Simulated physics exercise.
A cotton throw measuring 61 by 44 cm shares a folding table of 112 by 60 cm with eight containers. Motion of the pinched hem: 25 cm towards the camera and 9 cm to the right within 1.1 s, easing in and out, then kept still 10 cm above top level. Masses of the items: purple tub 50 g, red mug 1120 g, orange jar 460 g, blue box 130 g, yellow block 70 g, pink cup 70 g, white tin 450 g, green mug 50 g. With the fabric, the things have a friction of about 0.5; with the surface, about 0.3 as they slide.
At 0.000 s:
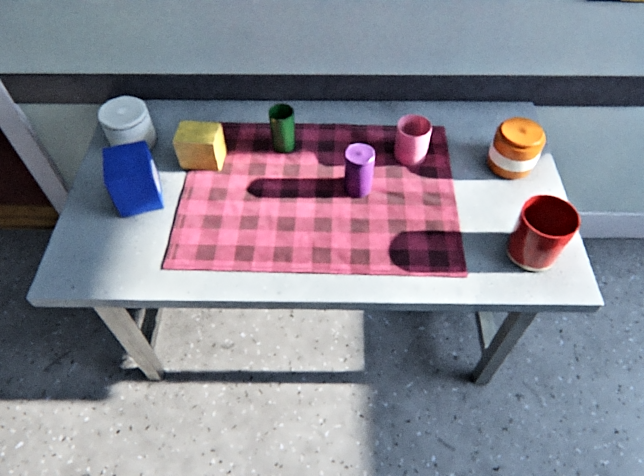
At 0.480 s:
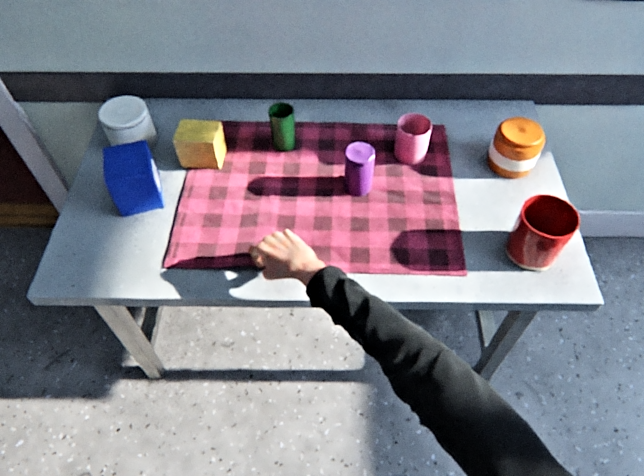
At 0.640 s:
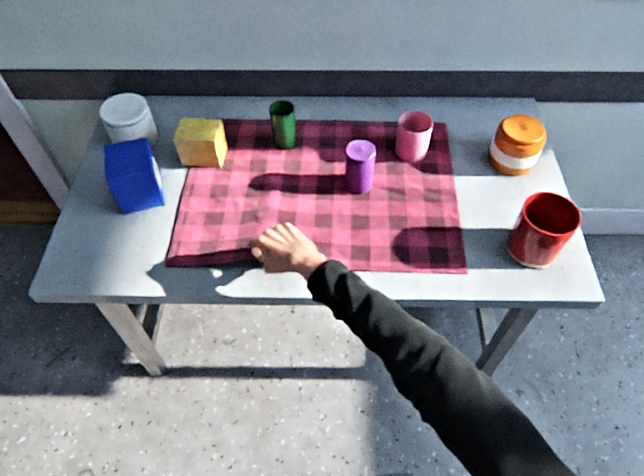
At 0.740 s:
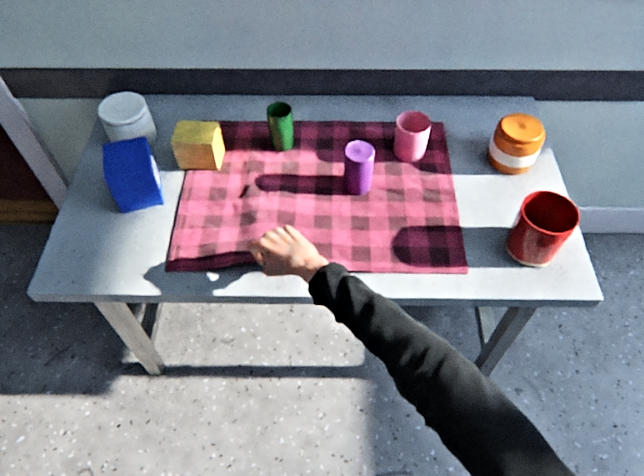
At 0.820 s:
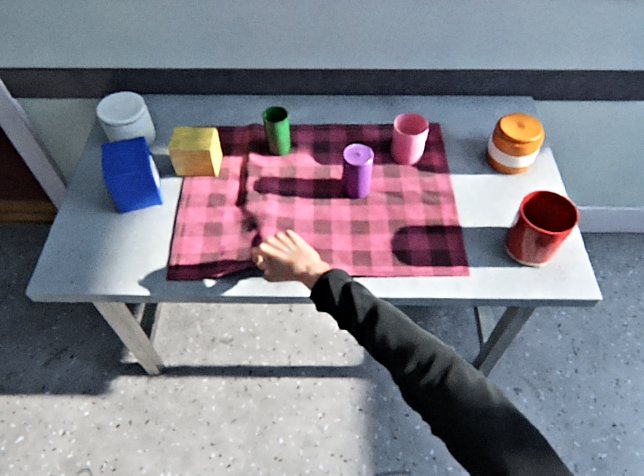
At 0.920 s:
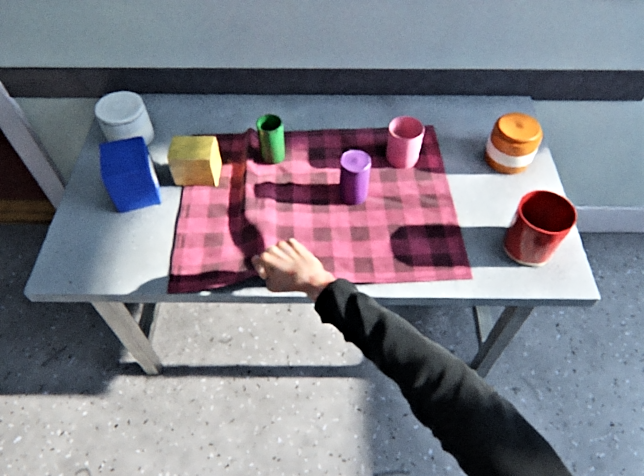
A hand pinches the checkered cloth's front edge and drags it slightly toward the viewer.
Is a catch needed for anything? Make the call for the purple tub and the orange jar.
My prediction: Purple tub: On; orange jar: On.
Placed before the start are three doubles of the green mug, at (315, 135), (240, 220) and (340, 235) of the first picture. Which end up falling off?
Respectively, the copies end as follows: Still in place, gone from the top, gone from the top.
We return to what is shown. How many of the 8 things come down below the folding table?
That works out to 0 of them.
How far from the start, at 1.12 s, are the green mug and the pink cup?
The green mug is 15 cm out, the pink cup 8 cm.
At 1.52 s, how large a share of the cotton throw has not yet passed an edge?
Share within the edges: Approx. 65 %.
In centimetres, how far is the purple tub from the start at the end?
I'd say around 25 cm for the purple tub.
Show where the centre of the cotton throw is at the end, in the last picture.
Near (322, 271).
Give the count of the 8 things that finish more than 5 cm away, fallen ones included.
In total, 4 of them qualify.
By 1.1 s, 90 % of the cotton throw is still over the top; purple tub 9 cm off its start, yellow block 15 cm off its start, green mug 13 cm off its start.
By 1.3 s, 75 % of the cotton throw is still over the top; purple tub 15 cm off its start, yellow block 23 cm off its start, green mug 21 cm off its start.
By 1.5 s, 65 % of the cotton throw is still over the top; purple tub 20 cm off its start at (351, 225), yellow block 30 cm off its start at (196, 233), green mug 27 cm off its start at (264, 197).
By 1.7 s, 60 % of the cotton throw is still over the top; purple tub 23 cm off its start, yellow block 33 cm off its start, green mug 30 cm off its start.
By 3.3 s, 60 % of the cotton throw is still over the top; purple tub 23 cm off its start at (350, 235), orange jar 0 cm off its start at (520, 126), yellow block 33 cm off its start at (197, 246), green mug 29 cm off its start at (262, 208).
